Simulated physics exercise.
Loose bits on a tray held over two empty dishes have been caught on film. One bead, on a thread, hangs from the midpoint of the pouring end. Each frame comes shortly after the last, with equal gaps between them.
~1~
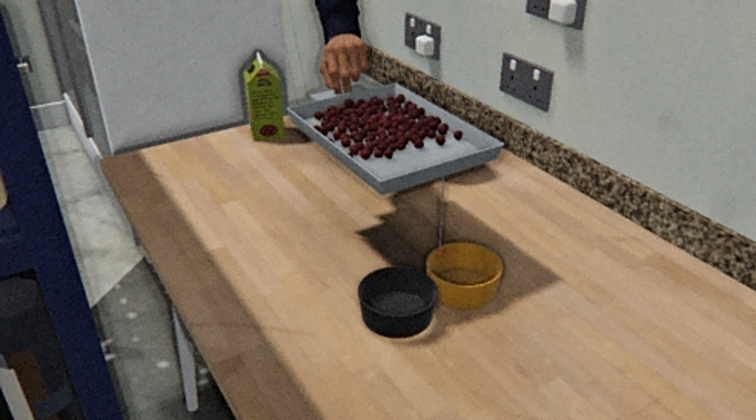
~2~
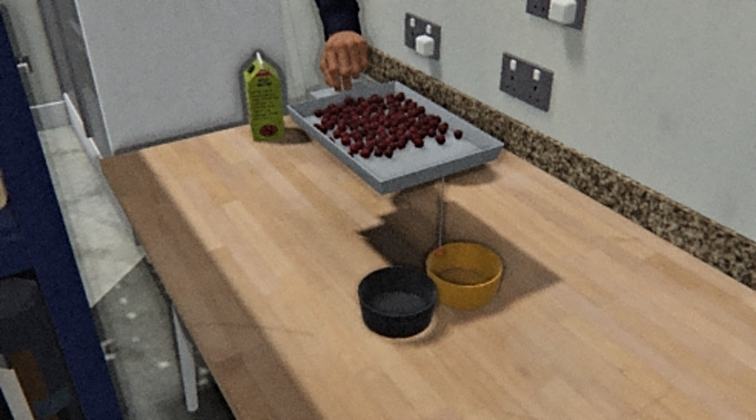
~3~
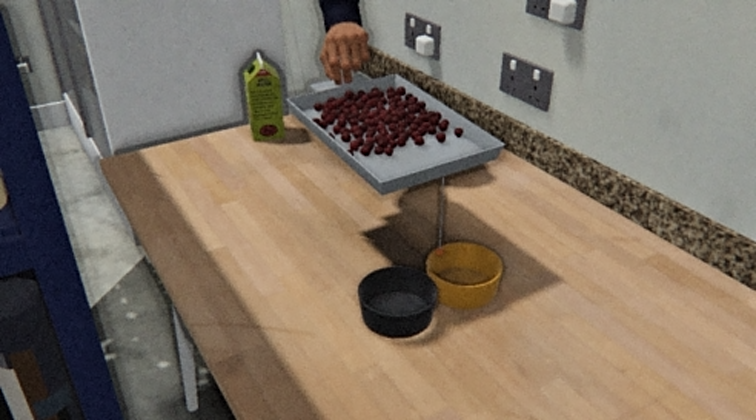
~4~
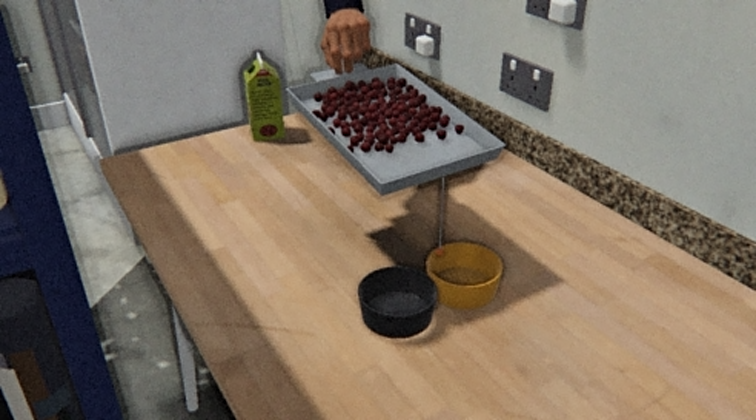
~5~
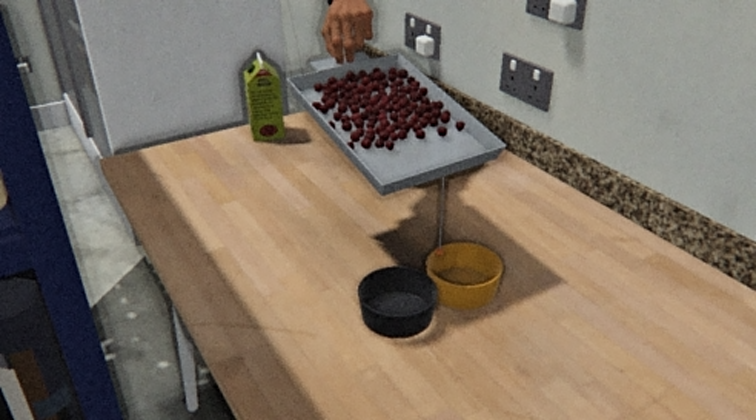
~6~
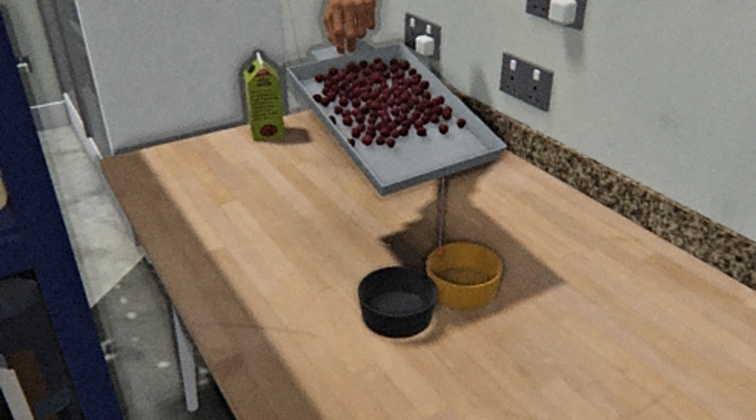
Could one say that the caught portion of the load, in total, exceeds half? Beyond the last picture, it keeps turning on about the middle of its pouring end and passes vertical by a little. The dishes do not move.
No, it falls short of half.
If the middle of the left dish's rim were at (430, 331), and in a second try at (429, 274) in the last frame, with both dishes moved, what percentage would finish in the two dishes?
I'd expect some 50 percent, and then some 20 percent.
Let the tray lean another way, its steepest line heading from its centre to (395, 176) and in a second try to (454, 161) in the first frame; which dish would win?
So, the dish at the left the first time round, the dish at the right the second.
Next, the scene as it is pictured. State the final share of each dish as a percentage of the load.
Count per hundred - left dish ~ 20, right dish ~ 10.
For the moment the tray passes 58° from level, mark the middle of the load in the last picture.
I'd put the middle of the pieces at roughly (432, 145).
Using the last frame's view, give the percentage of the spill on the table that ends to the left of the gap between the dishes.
It works out to some 10 per cent.
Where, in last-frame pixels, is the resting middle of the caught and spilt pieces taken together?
I'd place the middle at about (467, 323).
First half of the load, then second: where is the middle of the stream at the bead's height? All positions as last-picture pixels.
The first part passes (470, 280); everything after passes (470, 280).
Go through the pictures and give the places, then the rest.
The first picture shows corners of the pouring end (382, 178) and (498, 143), level; middle of the load (383, 124), dried cherries; left dish (419, 323); right dish (487, 294); bead on its thread (440, 252).
The second picture shows corners of the pouring end (382, 178) and (498, 143), level; middle of the load (383, 123).
The third picture shows corners of the pouring end (383, 179) and (499, 144), tipped barely, level across its low end; middle of the load (383, 119).
The fourth picture shows corners of the pouring end (383, 180) and (499, 144), tipped a little, level across its low end; middle of the load (384, 112).
The fifth picture shows corners of the pouring end (384, 181) and (500, 144), tipped a little, level across its low end; middle of the load (384, 105).
The sixth picture shows corners of the pouring end (384, 182) and (501, 145), tipped clearly, level across its low end; middle of the load (385, 99); left dish (419, 323); right dish (487, 294).
Just after the last frame, tray tipped steeply; almost all on the tray; about a tenth in the air.
A moment on, tray tipped right over; the larger part on the tray; just a few in the left dish; just a few in the right dish; about a tenth outside both; just a few in the air.
Further on, tray tipped past a quarter turn; roughly a quarter in the left dish; about a tenth in the right dish; roughly two thirds outside both; just a few in the air.
When it is over, tray tipped past a quarter turn; roughly a quarter in the left dish; about a tenth in the right dish; roughly two thirds outside both.
